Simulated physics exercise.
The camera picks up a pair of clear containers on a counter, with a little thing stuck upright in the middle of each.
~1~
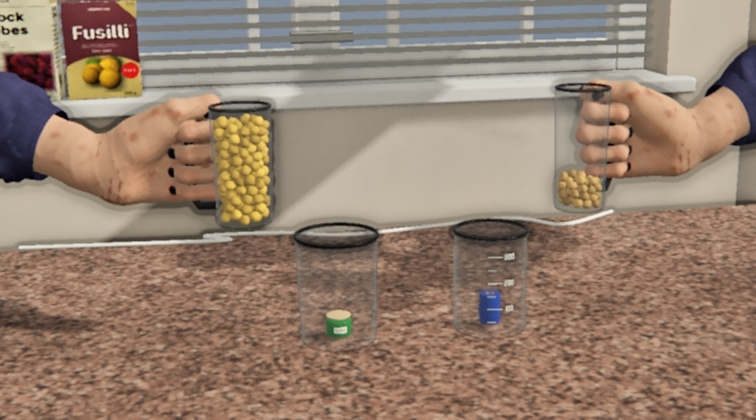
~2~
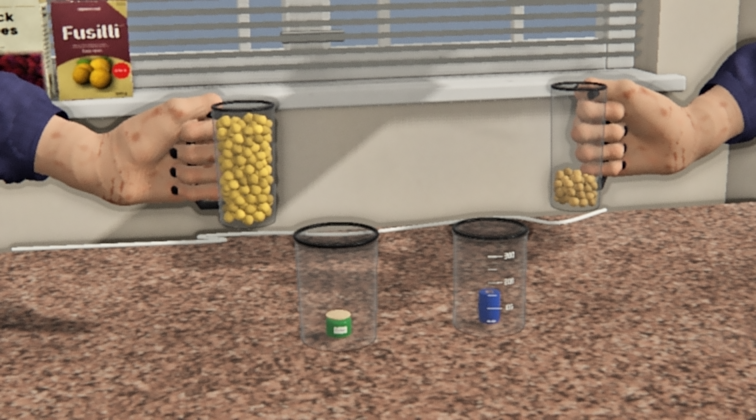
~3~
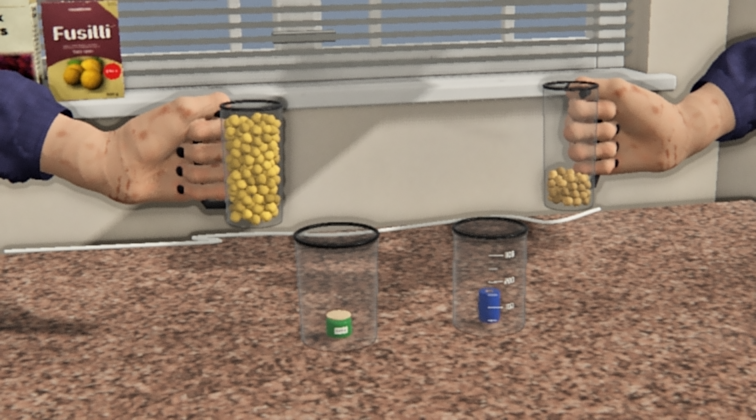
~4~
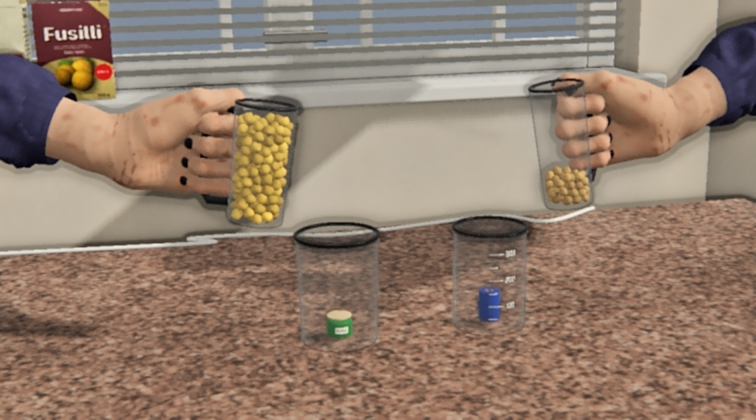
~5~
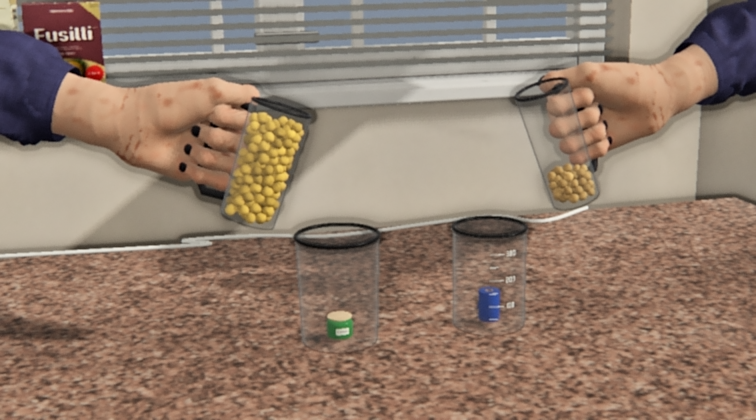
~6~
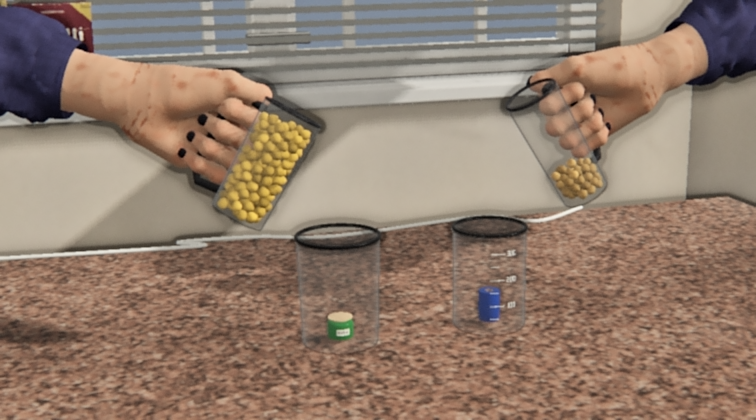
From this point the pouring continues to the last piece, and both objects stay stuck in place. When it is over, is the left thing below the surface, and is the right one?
Left: Yes, below the surface; right: No, still above it.
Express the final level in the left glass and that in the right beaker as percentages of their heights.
Left 50 %, right 25 %.
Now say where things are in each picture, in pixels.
The first frame shows small canister in the left glass (339, 324), a quarter of its height or less; left cup (243, 165), nearly full of puffed corn balls; small roll in the right beaker (490, 307), reaching about a third of the way up; right cup (581, 148), a quarter full of dried chickpeas.
The second frame shows left cup (246, 164), upright; right cup (577, 147), upright.
The third frame shows left cup (253, 164), upright; right cup (570, 146), upright.
The fourth frame shows left cup (261, 163), tipped 8°; right cup (563, 145), tipped 8°.
The fifth frame shows left cup (264, 164), tipped 20°; right cup (559, 145), tipped 20°.
The sixth frame shows small canister in the left glass (340, 326); left cup (265, 165), tipped 31°; small roll in the right beaker (489, 304); right cup (558, 145), tipped 31°.
Then, 0.54 s later than the last frame, left glass empty, all of its cupful still in the cup; right beaker empty, all of its cupful still in the cup.
Then, 1.01 s later than the last frame, left glass nearly empty, the larger part of its cupful still in the cup; right beaker empty, all of its cupful still in the cup.
Then, 1.41 s later than the last frame, left glass half full, none of its cupful still in the cup; right beaker nearly empty, none of its cupful still in the cup.
When it is over, left glass half full (surface near (339, 286)), nothing beside it; right beaker a quarter full (surface near (489, 298)), nothing beside it; the left thing is covered; the right thing is still showing.
